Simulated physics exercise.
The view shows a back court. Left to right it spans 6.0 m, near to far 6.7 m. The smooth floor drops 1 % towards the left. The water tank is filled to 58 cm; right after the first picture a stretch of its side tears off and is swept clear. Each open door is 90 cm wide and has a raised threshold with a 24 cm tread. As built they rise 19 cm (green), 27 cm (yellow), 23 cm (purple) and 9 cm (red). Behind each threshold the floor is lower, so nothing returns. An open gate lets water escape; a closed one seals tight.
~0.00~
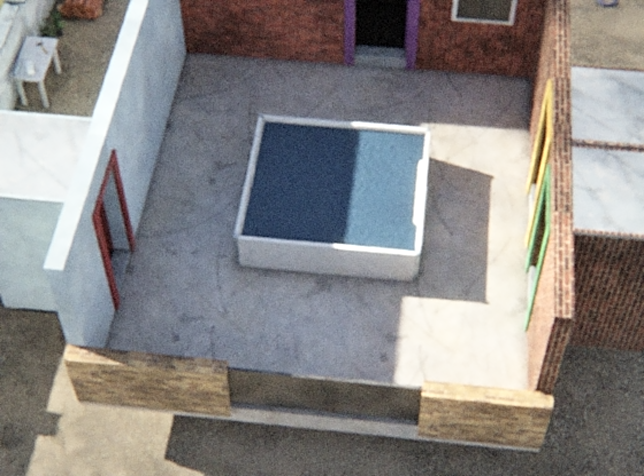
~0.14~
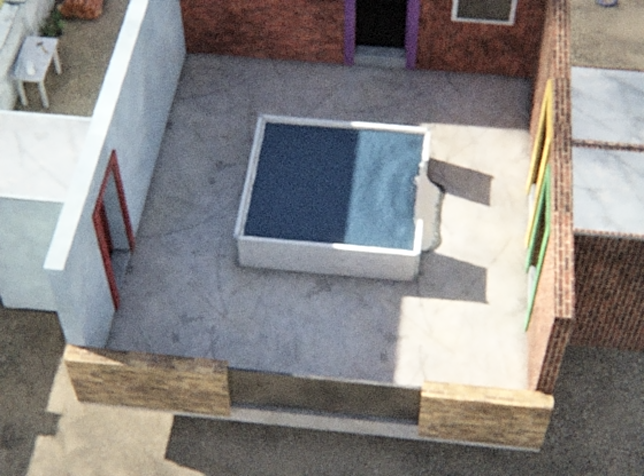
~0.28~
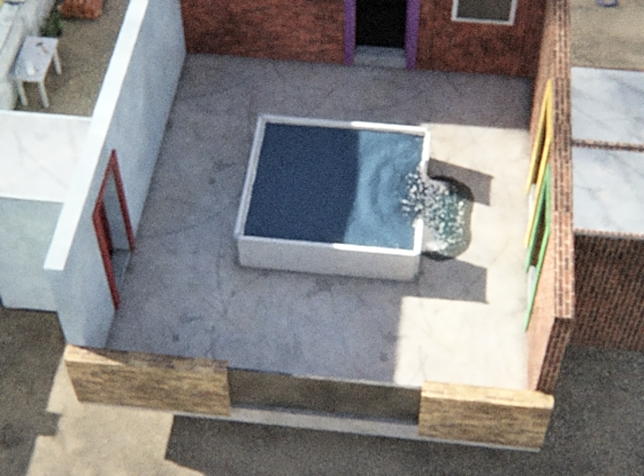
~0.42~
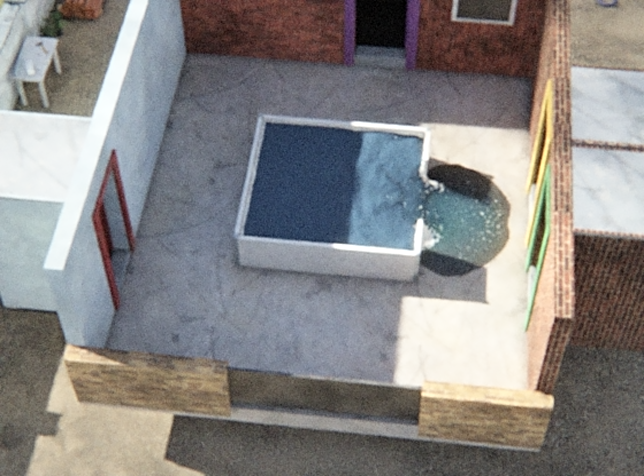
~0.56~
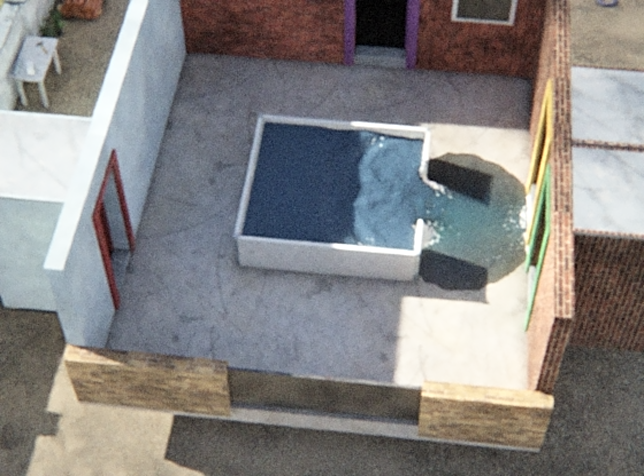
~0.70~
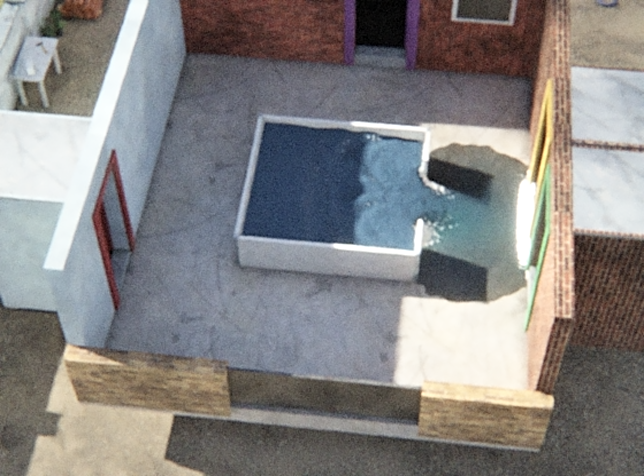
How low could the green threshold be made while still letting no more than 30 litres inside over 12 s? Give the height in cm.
Close to 14 cm is just enough.
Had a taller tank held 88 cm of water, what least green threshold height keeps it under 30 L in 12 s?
Then roughly 24 cm.
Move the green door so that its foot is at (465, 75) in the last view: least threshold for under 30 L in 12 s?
About 16 cm.
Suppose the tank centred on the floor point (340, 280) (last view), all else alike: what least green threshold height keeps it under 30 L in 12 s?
Then roughly 35 cm.
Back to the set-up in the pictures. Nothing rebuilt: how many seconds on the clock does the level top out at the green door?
Around 2.2 s.
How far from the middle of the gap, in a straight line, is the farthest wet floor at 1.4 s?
About 3.0 m.
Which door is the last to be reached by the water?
It is the red one.
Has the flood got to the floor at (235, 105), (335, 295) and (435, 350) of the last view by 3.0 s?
In turn: Not reached, still dry, under water.
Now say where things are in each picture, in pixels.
Still water, 58 cm deep, in the water tank at (336, 185); the green door at (538, 256) is dry, in the first frame.
Water pours out at (420, 207) and has run 0.3 m, to (434, 246); about 8 cm deep outside, 58 cm at the back, in the second frame.
The gap is at (419, 209), the front 0.8 m out at (467, 239); the back of the water tank holds 58 cm, in the third frame.
The gap is at (419, 210), the front 1.3 m out at (502, 239); the back of the water tank holds 58 cm, in the fourth frame.
The front is at (526, 253), 1.7 m from the gap at (419, 209); 3.3 m2 of floor is wet, 58 cm left at the back, in the fifth frame.
The gap is at (419, 209), the front 1.8 m out at (541, 215); the back of the water tank holds 58 cm; the green door at (538, 256), 2.2 m from the gap, is still 0.3 m from the nearest water, in the sixth frame.
After 1.4 s water covers 15 % of the floor, deepest (38 cm) near (514, 234); 18 cm at the green door, 0 litres in over its 19 cm threshold.
After 3.0 s water covers 40 % of the floor, deepest (33 cm) near (526, 226); 19 cm at the green door, 5 litres in over its 19 cm threshold.
After 12.0 s water covers 100 % of the floor, deepest (16 cm) near (97, 379); 5 cm at the green door, 7 litres in over its 19 cm threshold.
At the green door as built, the water arrived by 0.9 s and peaked near 21 cm at 2.2 s.
Run again over the same 12 s with other heights there, 47 litres in over 12 cm, 17 litres over 16 cm. The limit of 30 litres is kept from about 14 cm up.
